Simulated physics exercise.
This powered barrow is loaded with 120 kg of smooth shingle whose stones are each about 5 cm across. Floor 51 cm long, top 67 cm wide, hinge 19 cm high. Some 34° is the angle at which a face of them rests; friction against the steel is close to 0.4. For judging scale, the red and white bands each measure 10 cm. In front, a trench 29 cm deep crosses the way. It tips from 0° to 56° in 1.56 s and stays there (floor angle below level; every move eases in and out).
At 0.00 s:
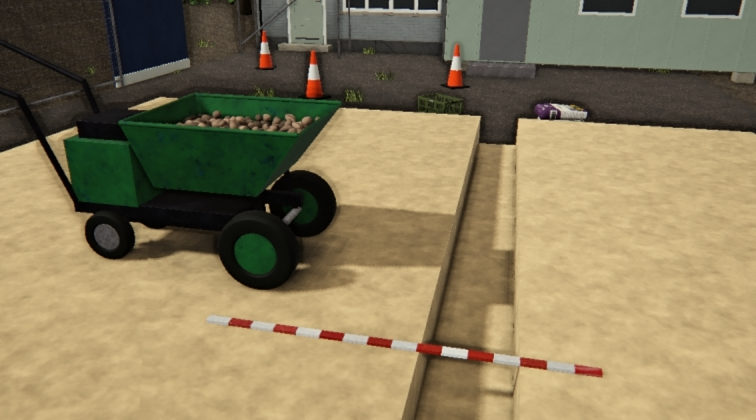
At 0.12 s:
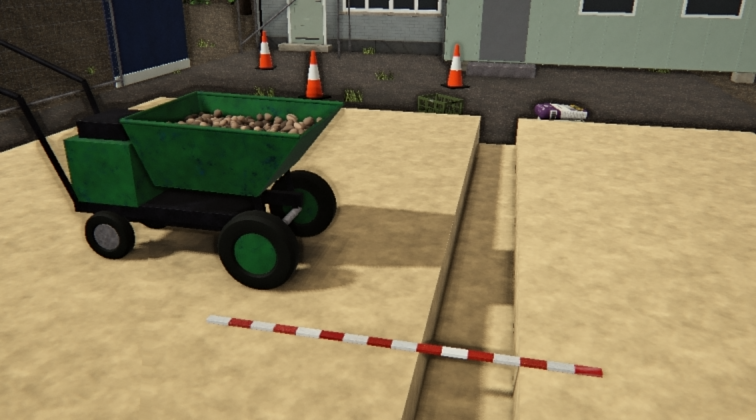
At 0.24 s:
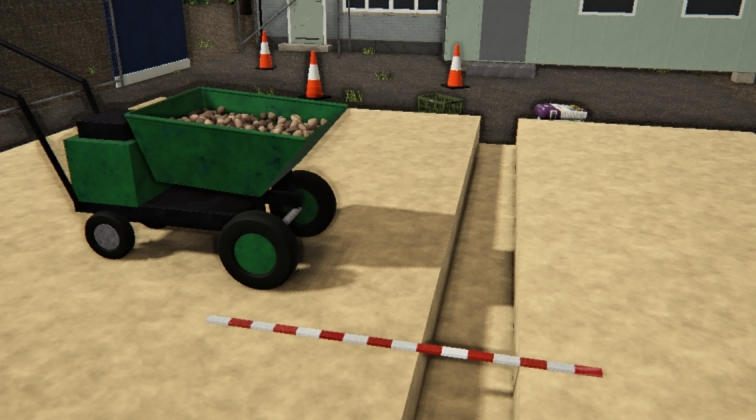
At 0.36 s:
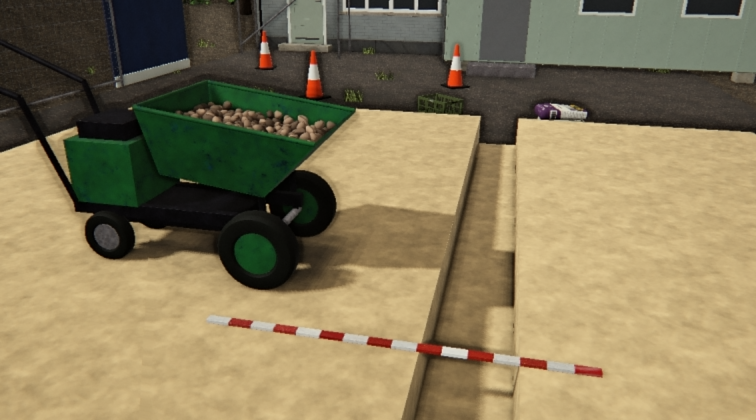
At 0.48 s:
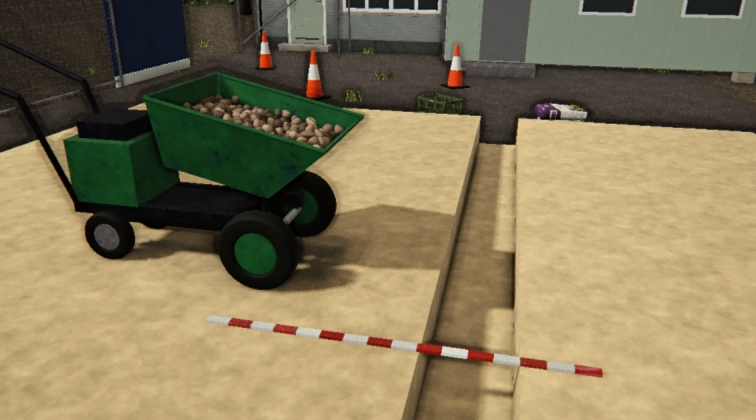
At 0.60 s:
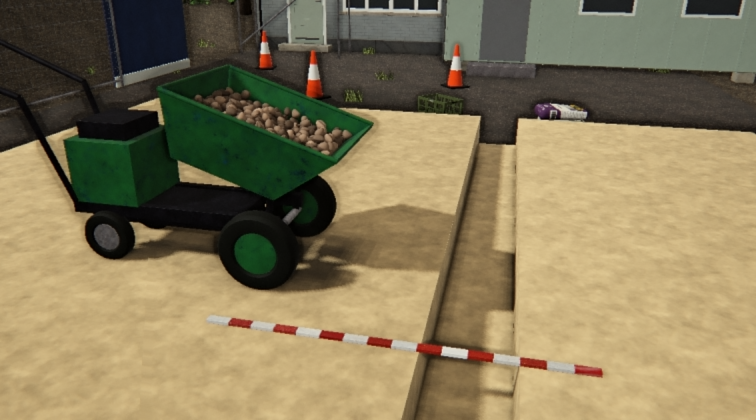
On a sandy yard beside a narrow trench, a green powered barrow stood still while its tray of brown stones slowly tilted up at the back, its front edge leaning toward the right.
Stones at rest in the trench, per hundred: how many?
Approx. 38 %.
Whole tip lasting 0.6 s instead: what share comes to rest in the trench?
Probably about 50 in a hundred.
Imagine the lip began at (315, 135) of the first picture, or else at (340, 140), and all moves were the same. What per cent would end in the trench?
55 and 65 %.
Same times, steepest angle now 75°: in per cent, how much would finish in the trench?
With that change, near 70 per cent.
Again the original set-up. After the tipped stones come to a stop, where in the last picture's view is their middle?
Roughly (455, 320), I'd say.
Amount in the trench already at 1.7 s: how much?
About 0 per cent by then.
After 1.2 s the floor is at 47°; 100 % in the tray; the foremost stones are at (376, 191).
After 1.7 s the floor is at 56°; 91 % in the tray, 9 % short of the trench, 1 % in the trench; the foremost stones are at (442, 298).
After 2.0 s the floor is at 56°; 68 % in the tray, 16 % short of the trench, 16 % in the trench; the foremost stones are at (508, 333).
After 4.0 s the floor is at 56°; 37 % in the tray, 24 % short of the trench, 38 % in the trench; the foremost stones are at (510, 339).
